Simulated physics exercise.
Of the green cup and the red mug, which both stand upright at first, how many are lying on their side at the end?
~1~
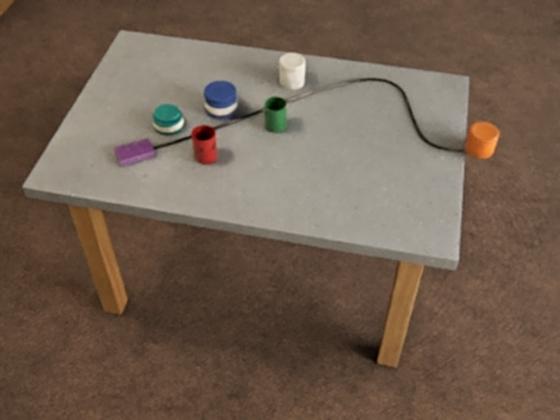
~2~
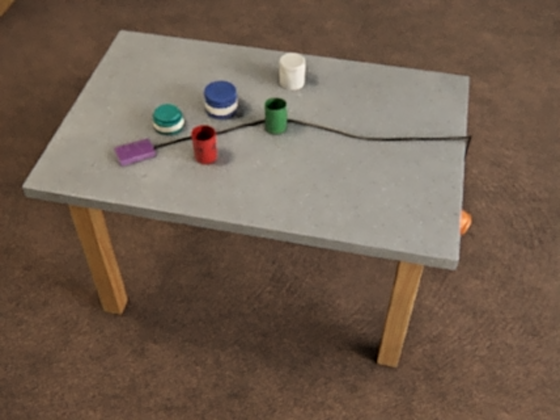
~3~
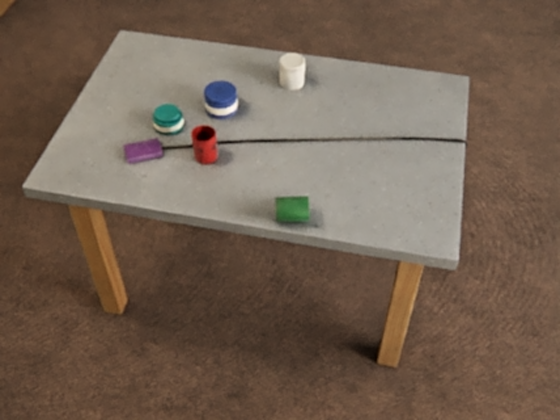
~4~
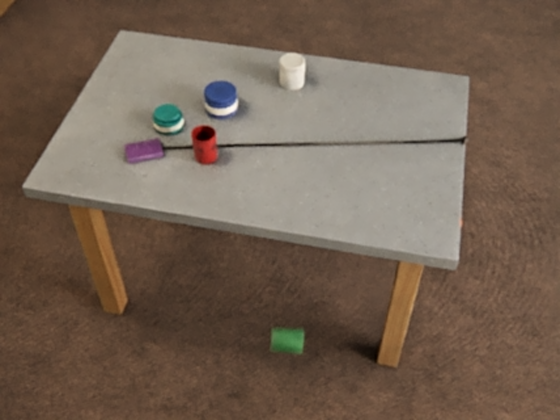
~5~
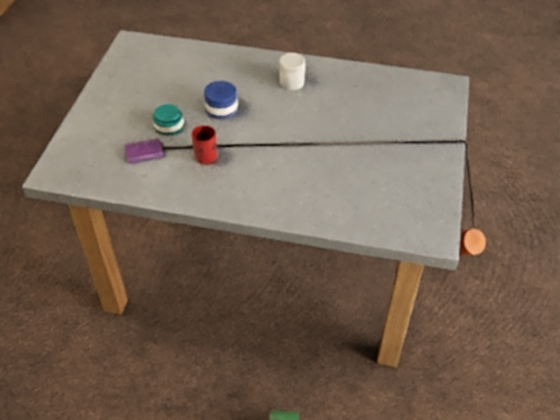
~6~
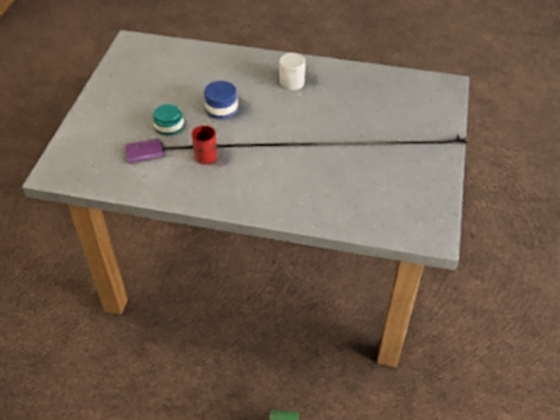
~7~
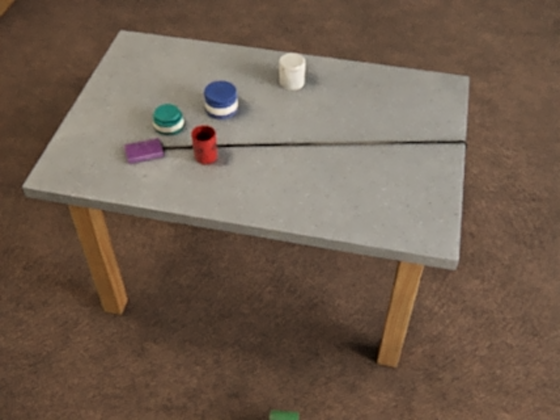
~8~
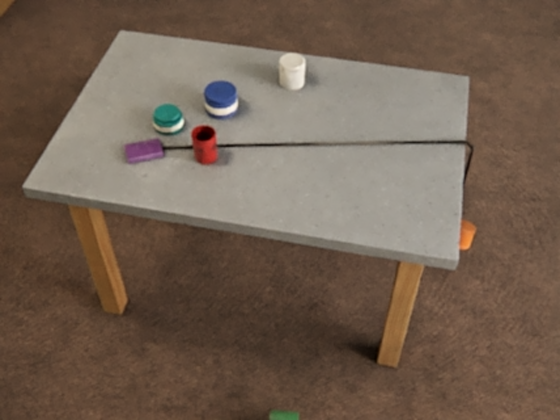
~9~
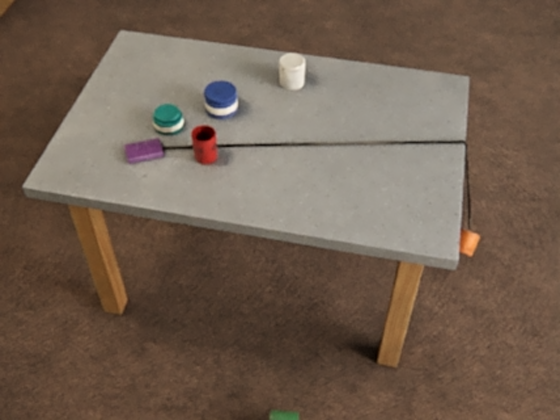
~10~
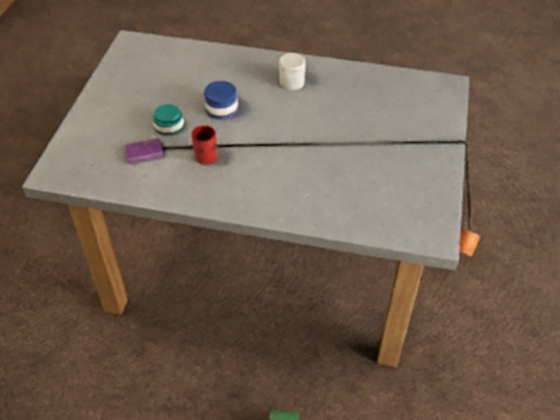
One of them is, the green cup, which lies on its side on the floor. The red mug is still upright on the table.
At the start, a dark cable runs across a gray table from a small purple object to an orange cylinder just past the right edge, with a red mug, a green cup, a white tub, a blue tin and a teal jar standing around it. The orange cylinder drops, and the cable straightens. The green cup tips onto its side, moves to the front edge and falls to the floor, while the purple object shifts slightly right. The orange cylinder swings in and out of view below the edge. It ends up hanging there from the cable, with the other items still standing.
